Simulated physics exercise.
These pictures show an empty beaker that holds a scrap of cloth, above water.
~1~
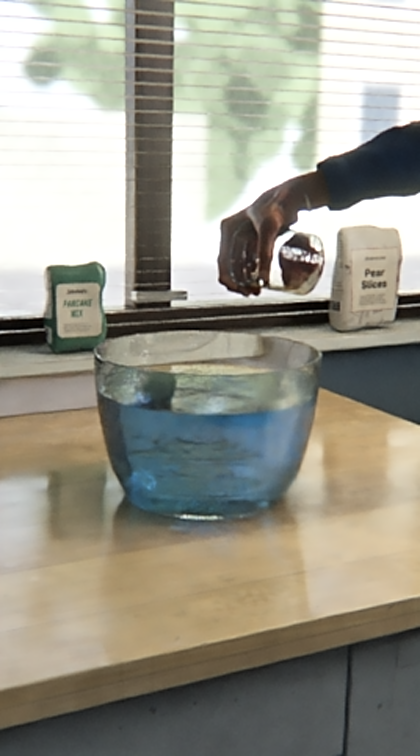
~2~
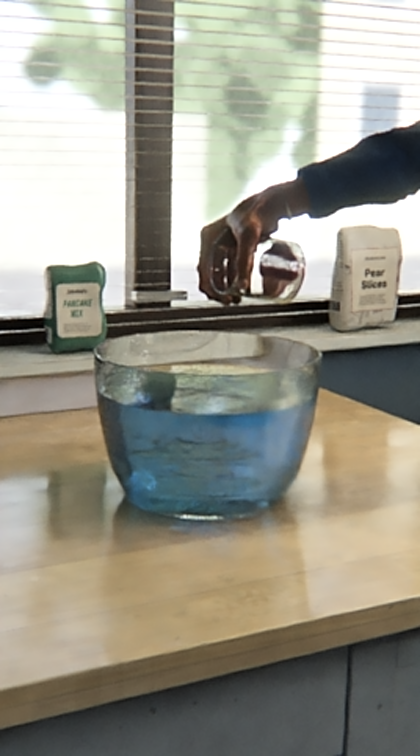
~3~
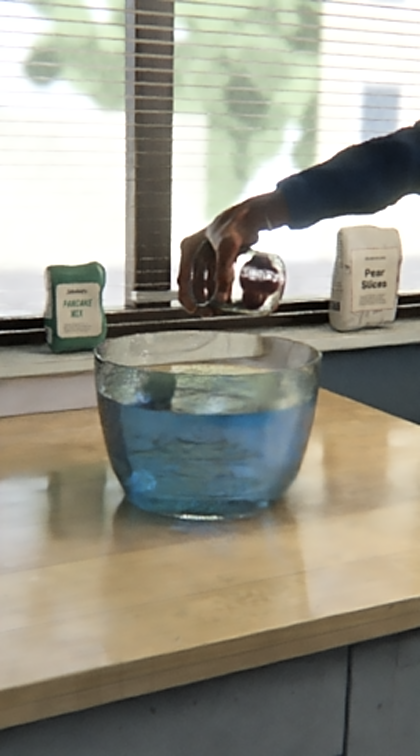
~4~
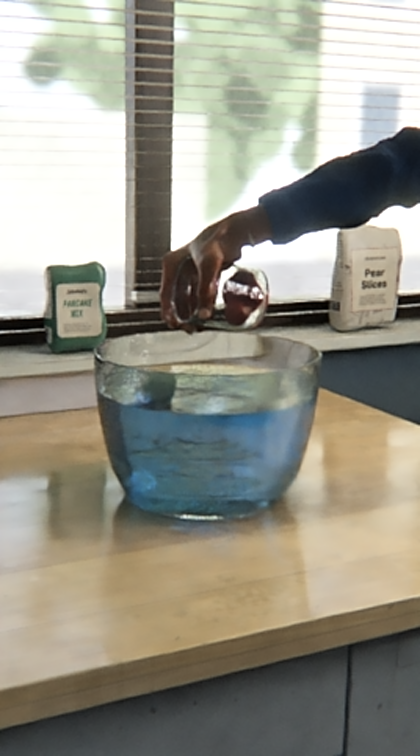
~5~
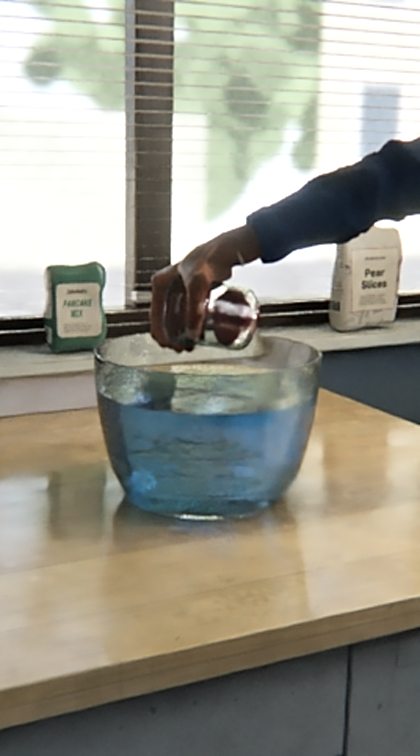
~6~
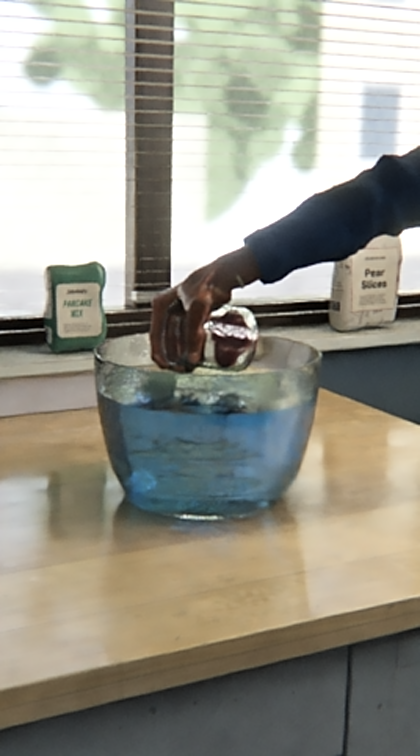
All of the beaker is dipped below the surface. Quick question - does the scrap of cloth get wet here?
Yes - water gets to it.
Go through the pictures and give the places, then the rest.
Beaker (275, 258) on its side; above the clear tub, in the first picture.
Beaker (256, 266) on its side; scrap of cloth (278, 271); coming down, in the second picture.
Beaker (236, 279) on its side; lower, in the third picture.
Beaker (219, 294) on its side; scrap of cloth (241, 298); lower still, in the fourth picture.
Beaker (209, 314) on its side; close to the surface, in the fifth picture.
Beaker (208, 336) on its side; scrap of cloth (231, 340); just over the surface, in the sixth picture.
A moment on, the beaker enters the water.
Further on, water pours in as the air escapes.
When it is over, the beaker is under, flooded, and the scrap of cloth is wet.
